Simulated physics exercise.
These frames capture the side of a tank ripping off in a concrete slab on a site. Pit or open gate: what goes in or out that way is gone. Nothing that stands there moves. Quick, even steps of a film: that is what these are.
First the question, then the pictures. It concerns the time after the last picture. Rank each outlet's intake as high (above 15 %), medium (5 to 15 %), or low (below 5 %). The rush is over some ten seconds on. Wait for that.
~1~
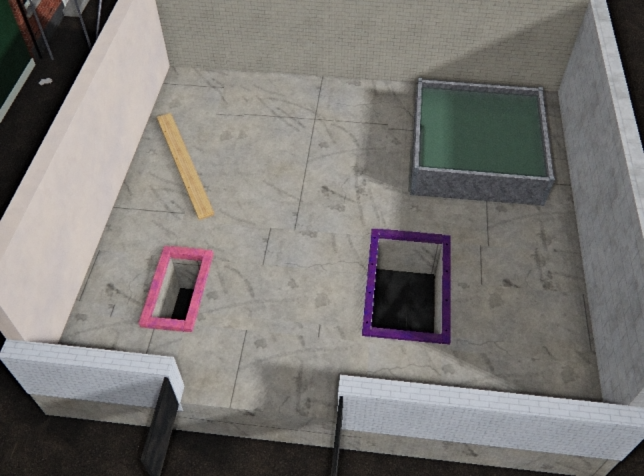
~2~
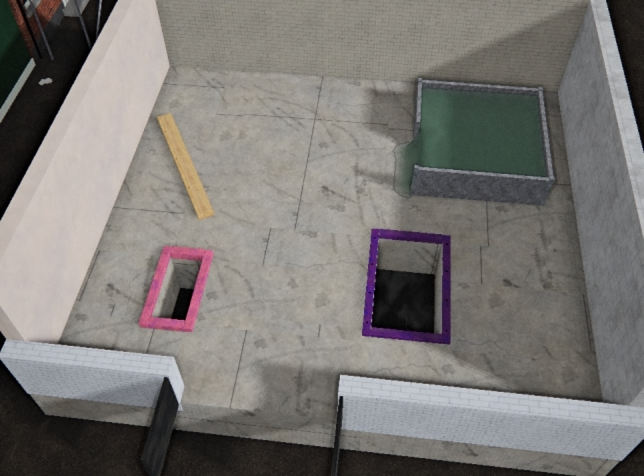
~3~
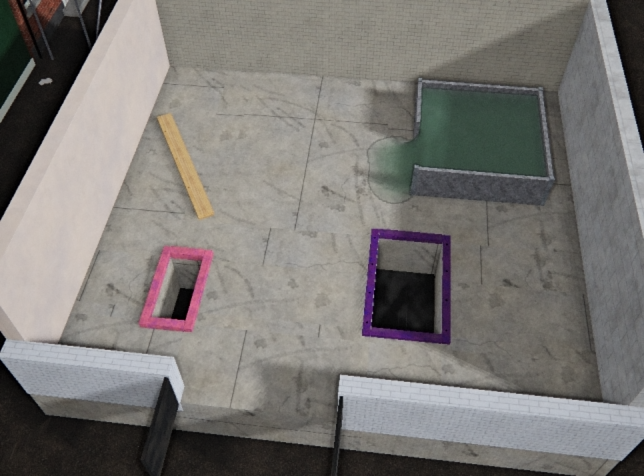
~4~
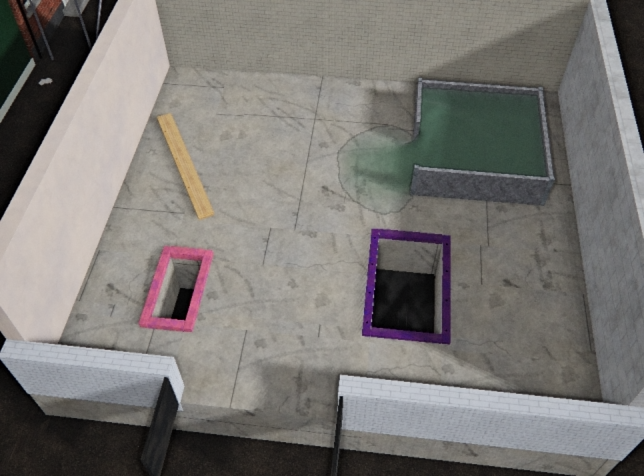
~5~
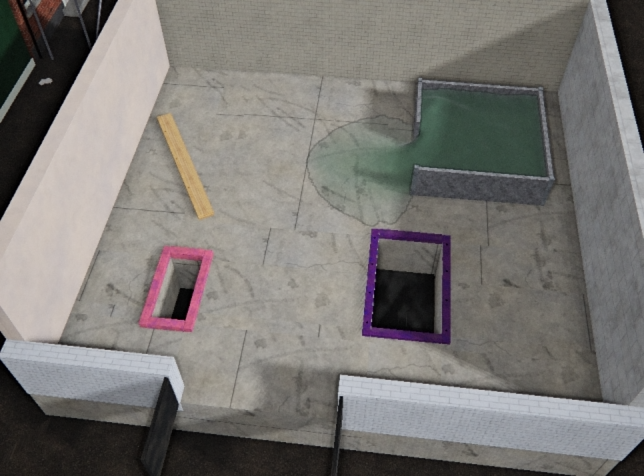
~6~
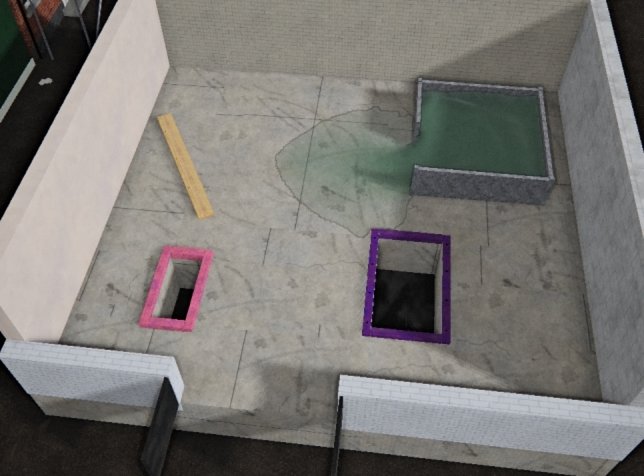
Intake: The gate is medium; the purple pit is low; the pink pit is low.
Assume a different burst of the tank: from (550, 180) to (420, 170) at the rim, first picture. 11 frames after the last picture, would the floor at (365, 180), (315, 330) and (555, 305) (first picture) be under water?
Point 1: Unwetted; point 2: Unwetted; point 3: Inundated.
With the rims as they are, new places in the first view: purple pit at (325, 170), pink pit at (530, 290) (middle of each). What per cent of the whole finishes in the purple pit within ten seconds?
Purple: About 60 %.
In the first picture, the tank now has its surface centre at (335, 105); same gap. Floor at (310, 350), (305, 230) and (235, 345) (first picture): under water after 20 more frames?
Going through the three spots, I'd say high and dry, high and dry, high and dry.
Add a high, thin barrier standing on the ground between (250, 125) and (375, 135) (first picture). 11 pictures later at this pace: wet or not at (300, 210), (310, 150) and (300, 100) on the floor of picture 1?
Swamped; swamped; spared.
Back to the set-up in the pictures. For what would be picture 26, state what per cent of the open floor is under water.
That's roughly 50 per cent.
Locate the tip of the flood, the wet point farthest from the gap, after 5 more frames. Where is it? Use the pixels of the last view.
I'd point to (195, 137).
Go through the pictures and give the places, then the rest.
In the first picture, still water in the open tank at (481, 131).
In the second picture, the front is at (407, 145), out from the gap at (417, 161).
In the third picture, the front is at (378, 146), out from the gap at (416, 162).
In the fourth picture, water pours out at (416, 163) and has run to (345, 151).
In the fifth picture, water pours out at (416, 163) and has run to (316, 154).
In the sixth picture, the front is at (283, 157), out from the gap at (416, 163).
A moment on, water covers 25 % of the floor; the gate 0 %, the purple pit 0 %, the pink pit 0 %.
Next, water covers 45 % of the floor; the gate 0 %, the purple pit 0 %, the pink pit 0 %.
Then, water covers 50 % of the floor; the gate 1 %, the purple pit 0 %, the pink pit 1 %.
Later, water covers 55 % of the floor; the gate 4 %, the purple pit 0 %, the pink pit 1 %.
In the end, water covers 70 % of the floor; the gate 11 %, the purple pit 0 %, the pink pit 1 %.
